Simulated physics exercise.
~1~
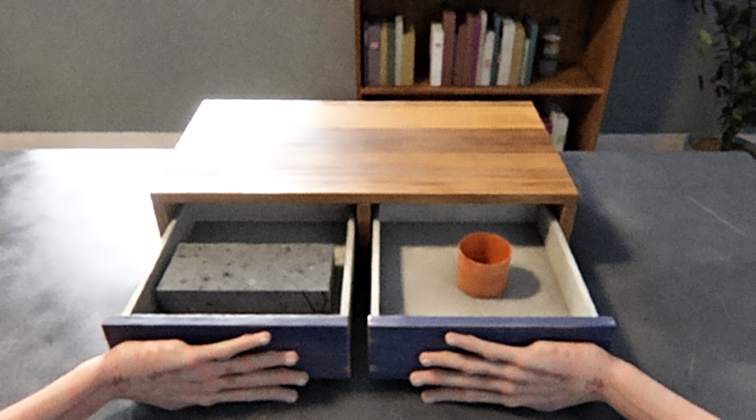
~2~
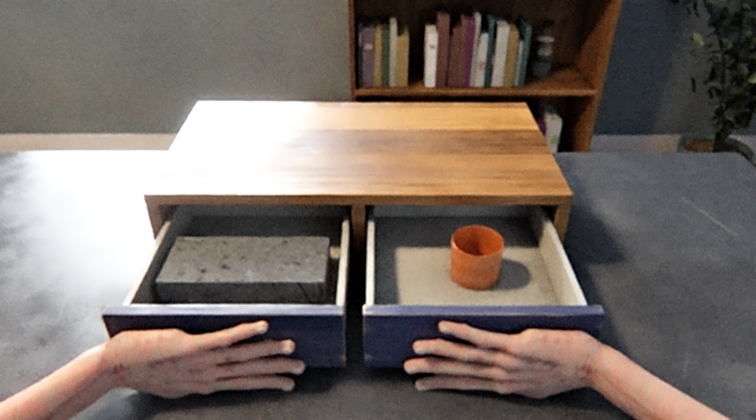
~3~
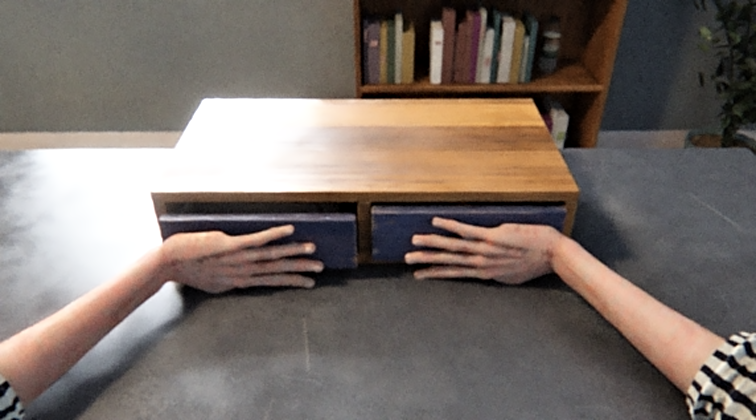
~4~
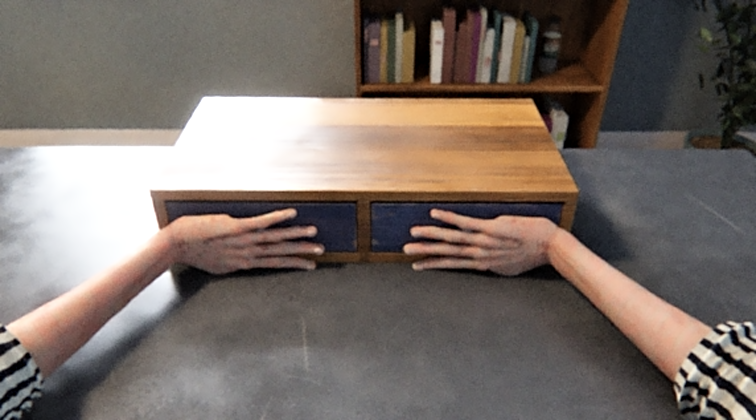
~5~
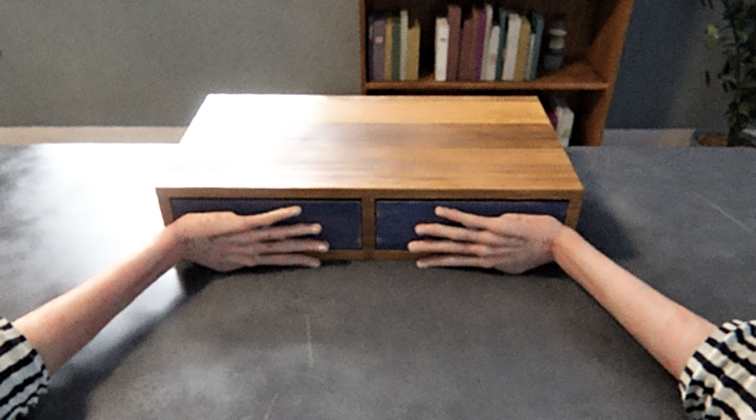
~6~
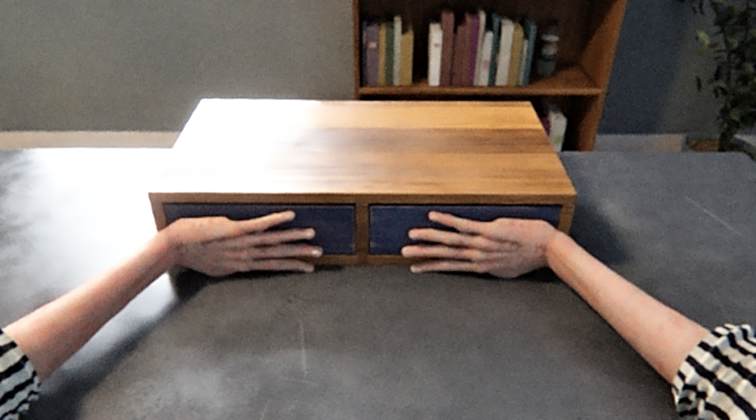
On a dark tabletop, two hands pushing blue-fronted drawers holding a grey brick and an orange cup fully into a wooden chest.
